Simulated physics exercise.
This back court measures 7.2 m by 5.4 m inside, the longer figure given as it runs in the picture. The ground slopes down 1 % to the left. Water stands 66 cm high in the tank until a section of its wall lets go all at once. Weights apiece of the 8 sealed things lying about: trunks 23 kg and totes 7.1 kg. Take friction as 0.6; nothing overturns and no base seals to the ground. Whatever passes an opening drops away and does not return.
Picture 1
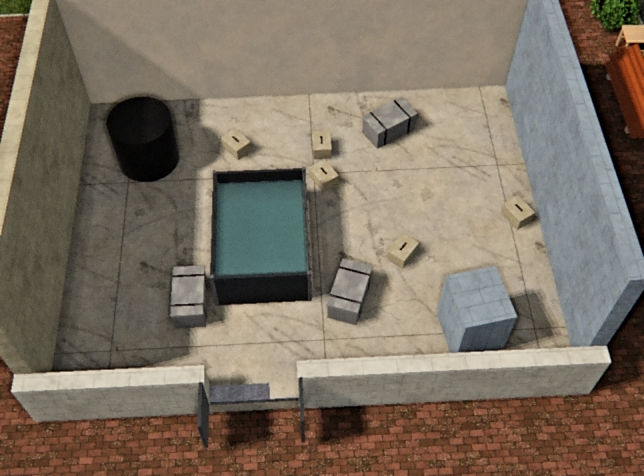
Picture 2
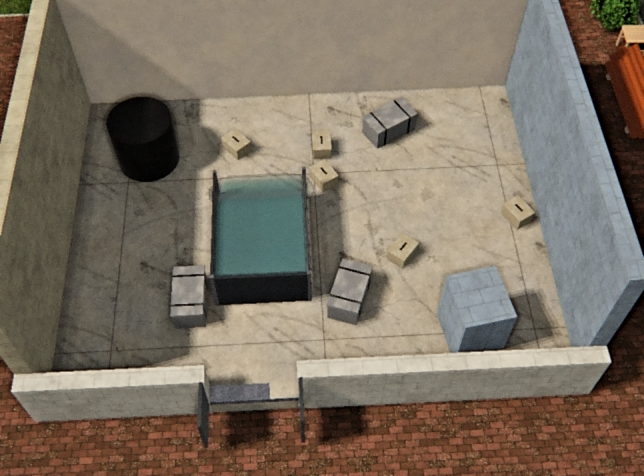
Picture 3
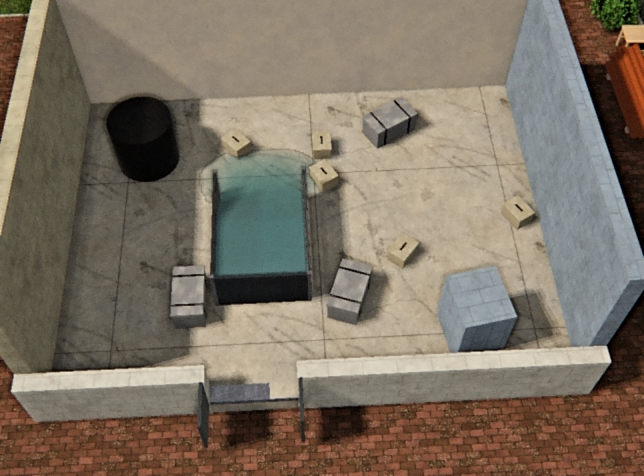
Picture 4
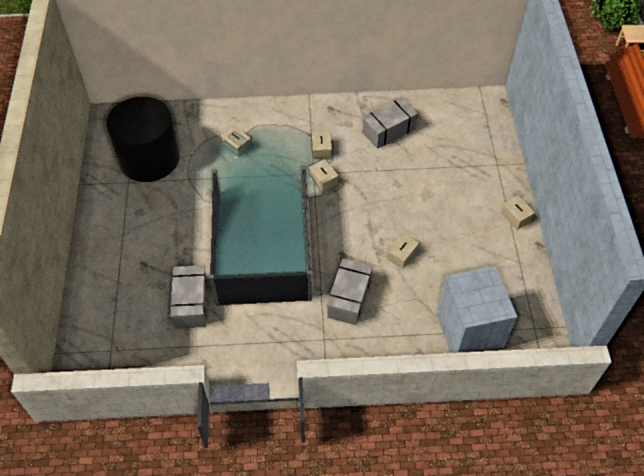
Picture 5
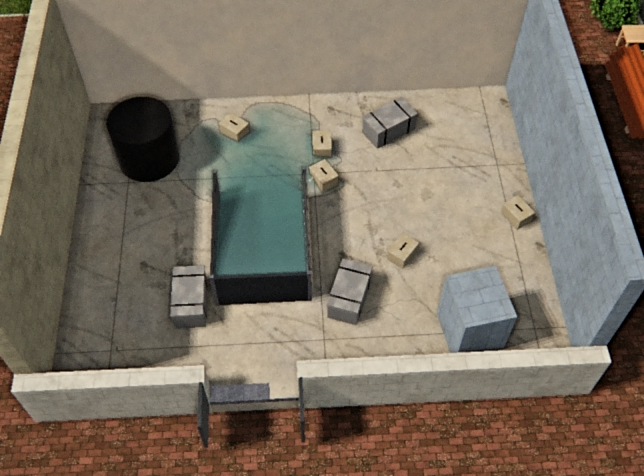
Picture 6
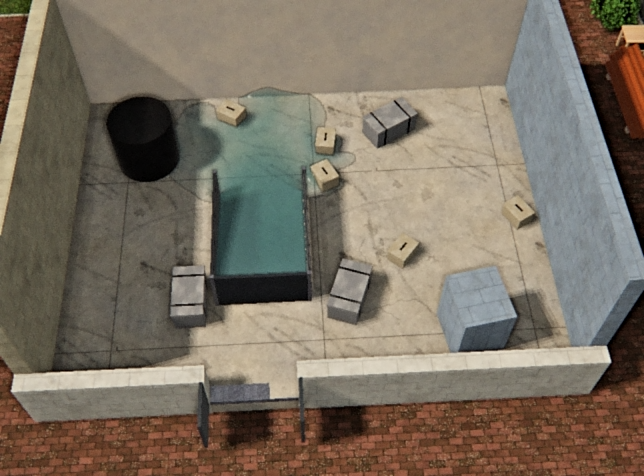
Water spreads from the open far end of a dark-sided tank across the floor of a walled court toward the back wall, pushing one small tan box backward, then slightly shifting another, while the larger grey crates stay put.
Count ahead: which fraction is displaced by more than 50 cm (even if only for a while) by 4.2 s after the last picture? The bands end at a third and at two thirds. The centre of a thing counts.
It is one to two thirds.
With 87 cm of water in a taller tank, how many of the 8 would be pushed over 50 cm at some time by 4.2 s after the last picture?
In that case 4 of them.
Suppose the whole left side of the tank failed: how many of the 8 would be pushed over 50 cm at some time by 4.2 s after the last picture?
In that case 2 of them.
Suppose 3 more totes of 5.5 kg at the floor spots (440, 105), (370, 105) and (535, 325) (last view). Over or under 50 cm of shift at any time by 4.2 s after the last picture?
In that order: More, past it, under.
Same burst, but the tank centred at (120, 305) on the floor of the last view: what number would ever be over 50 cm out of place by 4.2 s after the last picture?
In that case 4 of them.
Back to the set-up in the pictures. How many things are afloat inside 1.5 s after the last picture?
I count 1.
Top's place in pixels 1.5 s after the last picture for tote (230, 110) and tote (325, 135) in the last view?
Near (170, 88) and (398, 98).
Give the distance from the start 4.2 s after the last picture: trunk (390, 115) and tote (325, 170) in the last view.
In turn: 80 cm, 20 cm.
Then, 0.4 s after the last picture 1 of 8 are over 50 cm from their spots; 1 afloat.
Then, 1.5 s after the last picture 2 of 8 are over 50 cm from their spots; 1 afloat.
Then, 2.8 s after the last picture 3 of 8 are over 50 cm from their spots; 2 afloat.
Then, 4.2 s after the last picture 4 of 8 are over 50 cm from their spots, and 4 have been at some point; 1 afloat.
